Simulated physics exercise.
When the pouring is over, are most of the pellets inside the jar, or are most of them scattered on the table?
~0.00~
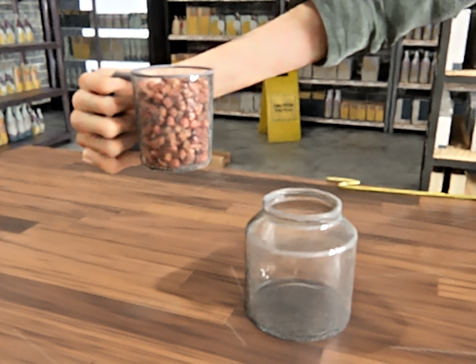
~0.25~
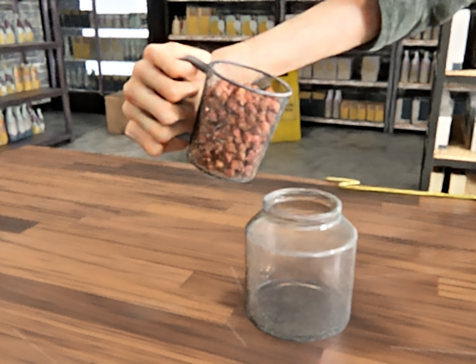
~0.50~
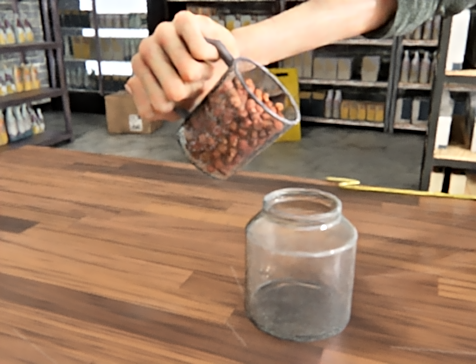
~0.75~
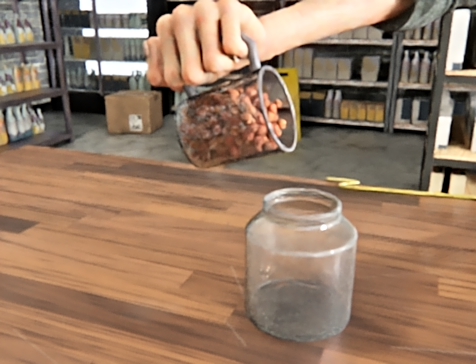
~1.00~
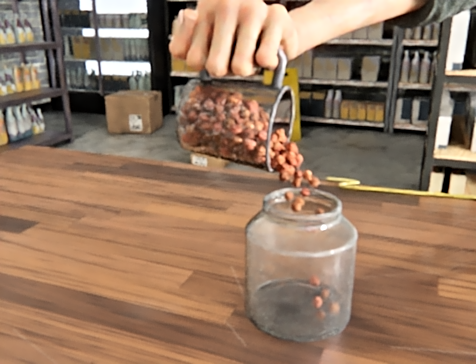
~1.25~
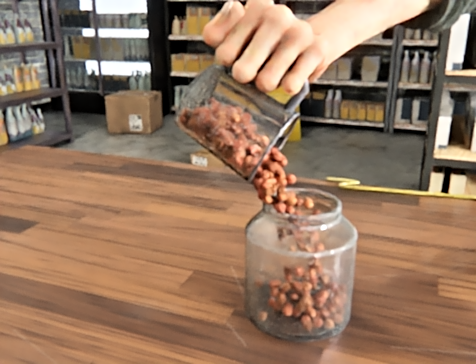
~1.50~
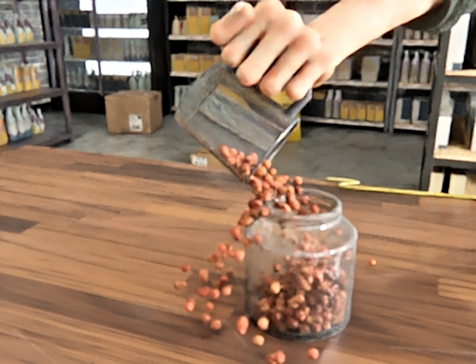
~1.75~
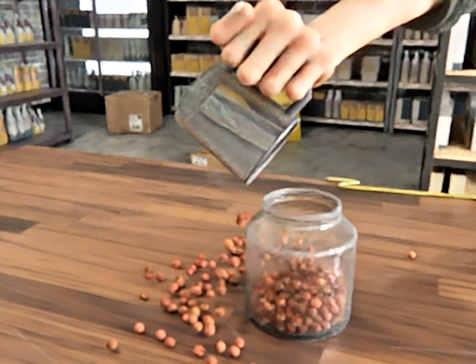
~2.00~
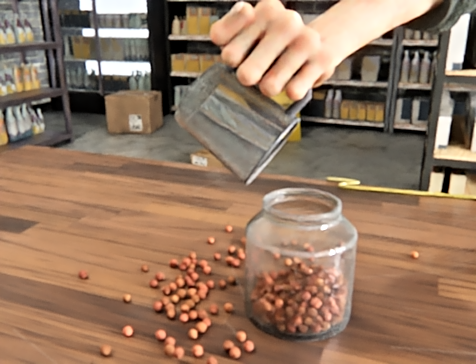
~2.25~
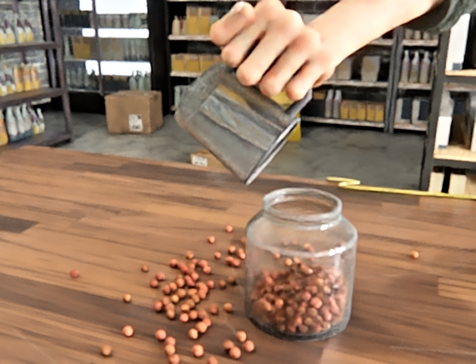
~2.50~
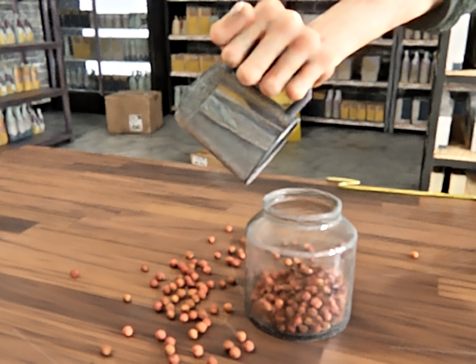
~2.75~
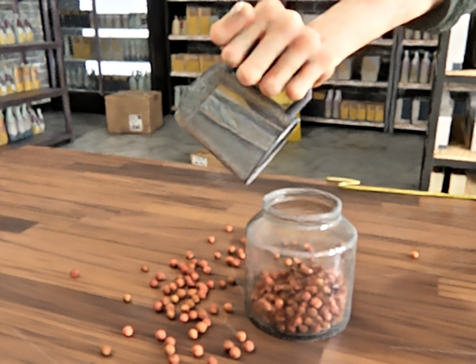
Most of the pellets are inside the jar. A smaller part lies scattered on the table, and hardly any are left in the cup.
